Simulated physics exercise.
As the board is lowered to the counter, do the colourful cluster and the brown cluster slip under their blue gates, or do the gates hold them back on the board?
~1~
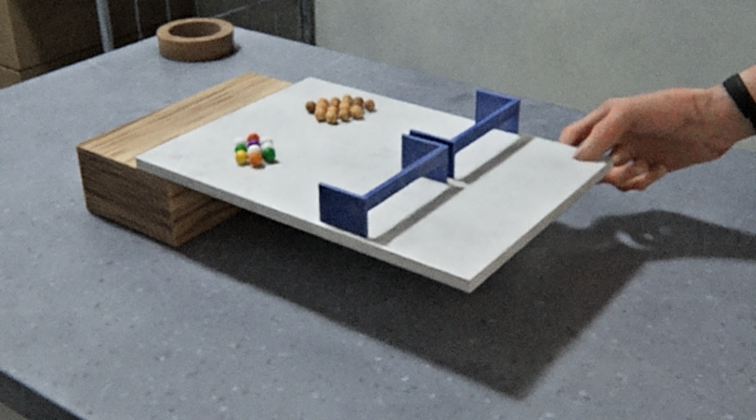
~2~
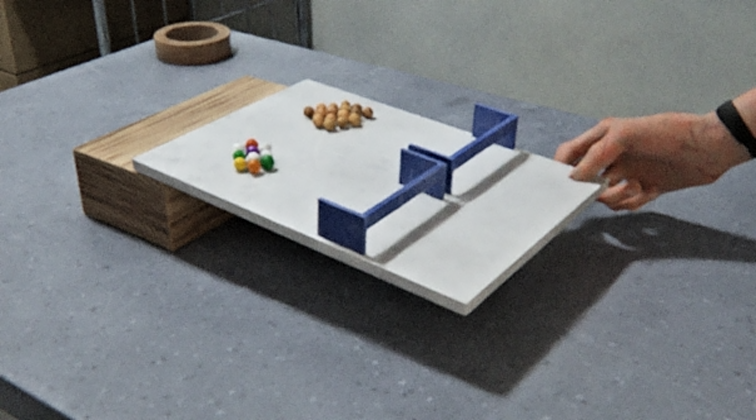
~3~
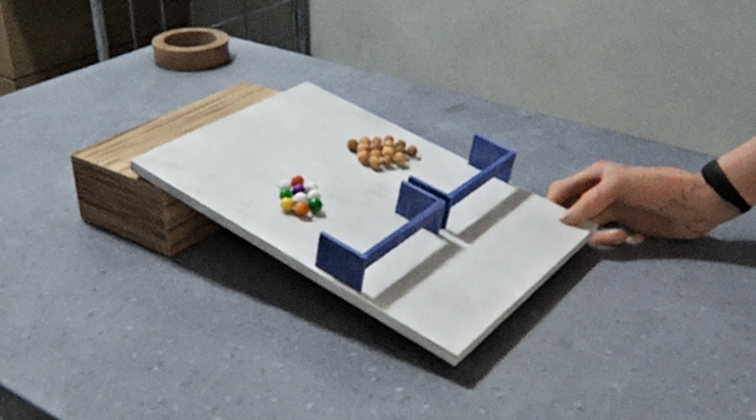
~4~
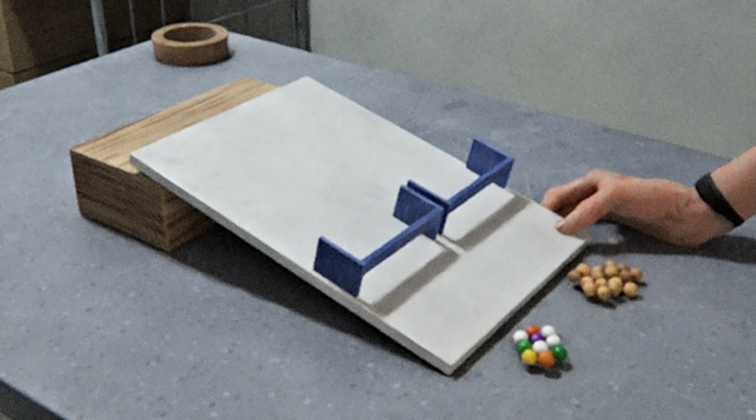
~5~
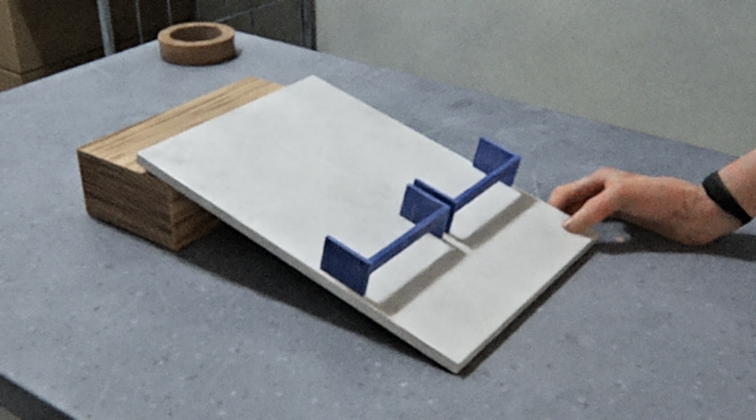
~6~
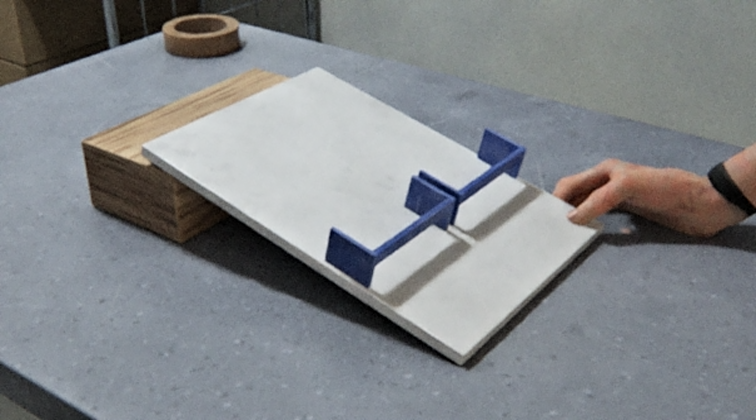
Both clusters slip under their blue gates, the colourful one in front as well as the brown one at the back.
The clip shows a hand lowering one end of a white board, its other end on a wooden block, until it rests on the counter. A colourful cluster and a brown cluster slide down past their blue gates onto the counter, then go out of view, leaving the board empty.
